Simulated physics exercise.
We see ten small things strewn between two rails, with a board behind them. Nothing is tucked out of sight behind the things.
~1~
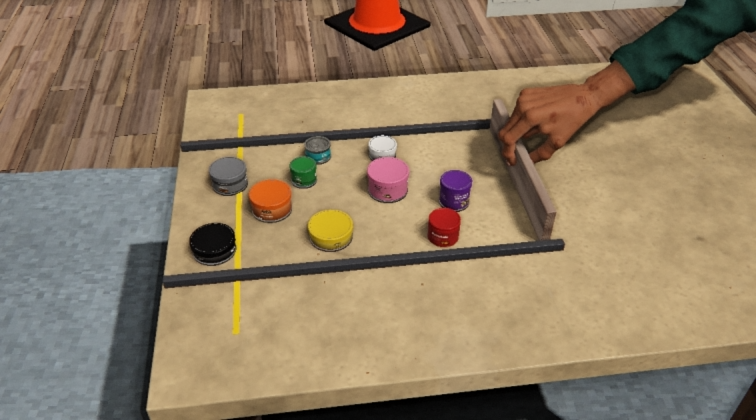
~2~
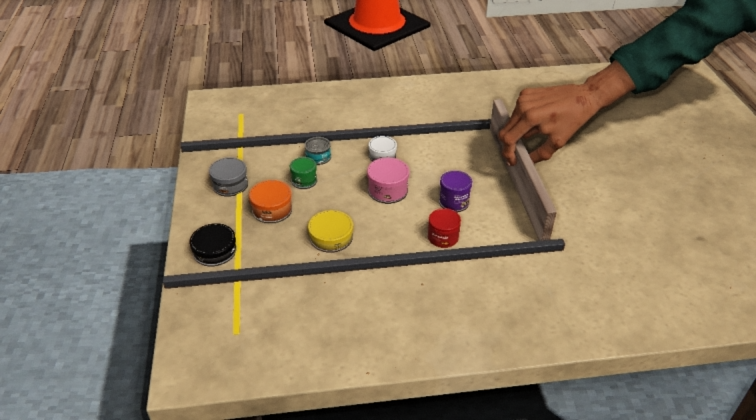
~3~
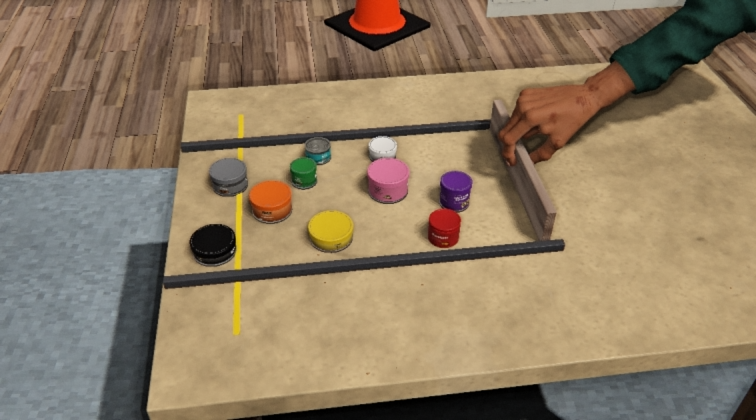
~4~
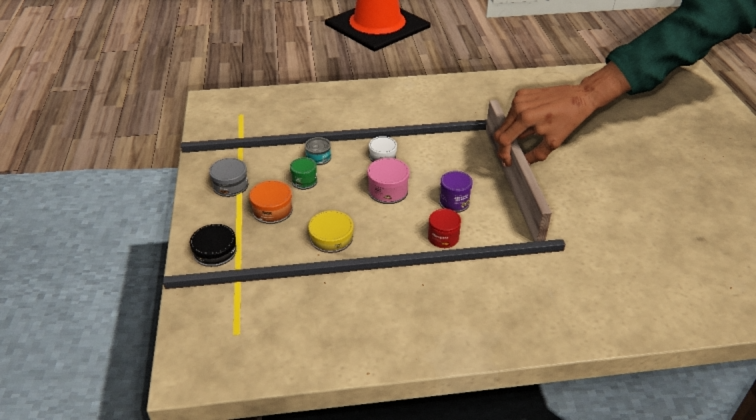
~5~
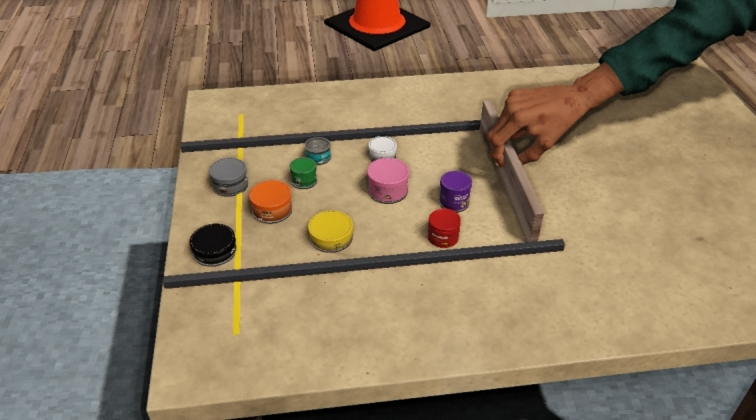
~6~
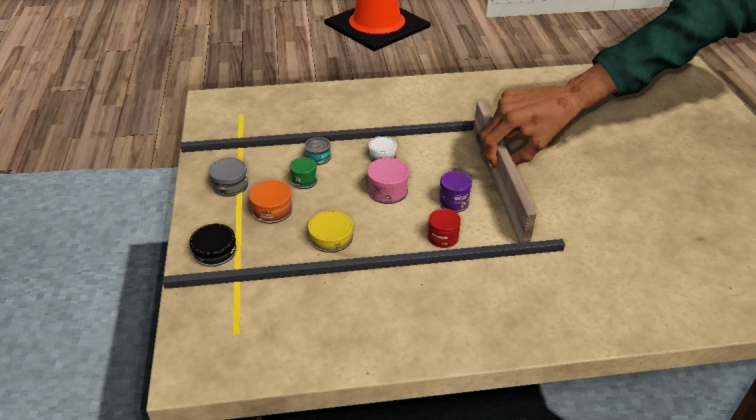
Ten small, colourful lidded containers sit scattered between two dark rails on a tan tabletop, viewed from above at an angle, with wood flooring and an orange cone behind. Black and grey ones lie left by a yellow line, orange, green, turquoise and yellow nearby, and pink, white, purple and red farther right. A green-sleeved hand holds a board at the right, barely moving before sliding it slightly left; the containers and view stay still.
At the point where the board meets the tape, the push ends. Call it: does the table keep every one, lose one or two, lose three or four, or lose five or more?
It loses one or two.
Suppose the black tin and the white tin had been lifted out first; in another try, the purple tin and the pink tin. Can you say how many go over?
Fallen: 0 in the first try, 0 in the other.
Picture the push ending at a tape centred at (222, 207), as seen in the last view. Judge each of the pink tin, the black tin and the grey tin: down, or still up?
First the pink tin, which stays on top, then the black tin, which leaves the top, and the grey tin, which leaves the top.
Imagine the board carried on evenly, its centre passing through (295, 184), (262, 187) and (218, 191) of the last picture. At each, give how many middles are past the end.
In order of the places given, that's 0, 0 and 3.
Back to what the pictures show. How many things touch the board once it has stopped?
It's 4.
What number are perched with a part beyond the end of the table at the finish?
I'd say 2 of them.
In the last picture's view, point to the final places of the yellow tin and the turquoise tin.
You'll see the yellow tin at (197, 241), with the turquoise tin at (205, 152).
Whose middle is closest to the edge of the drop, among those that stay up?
That would be the grey tin, which ends nearest.
A little later, none off yet; black tin at rest near (214, 245); grey tin at rest near (229, 177); orange tin at rest near (271, 202).
When it is over, the number that fall off is one or two; down, black tin.
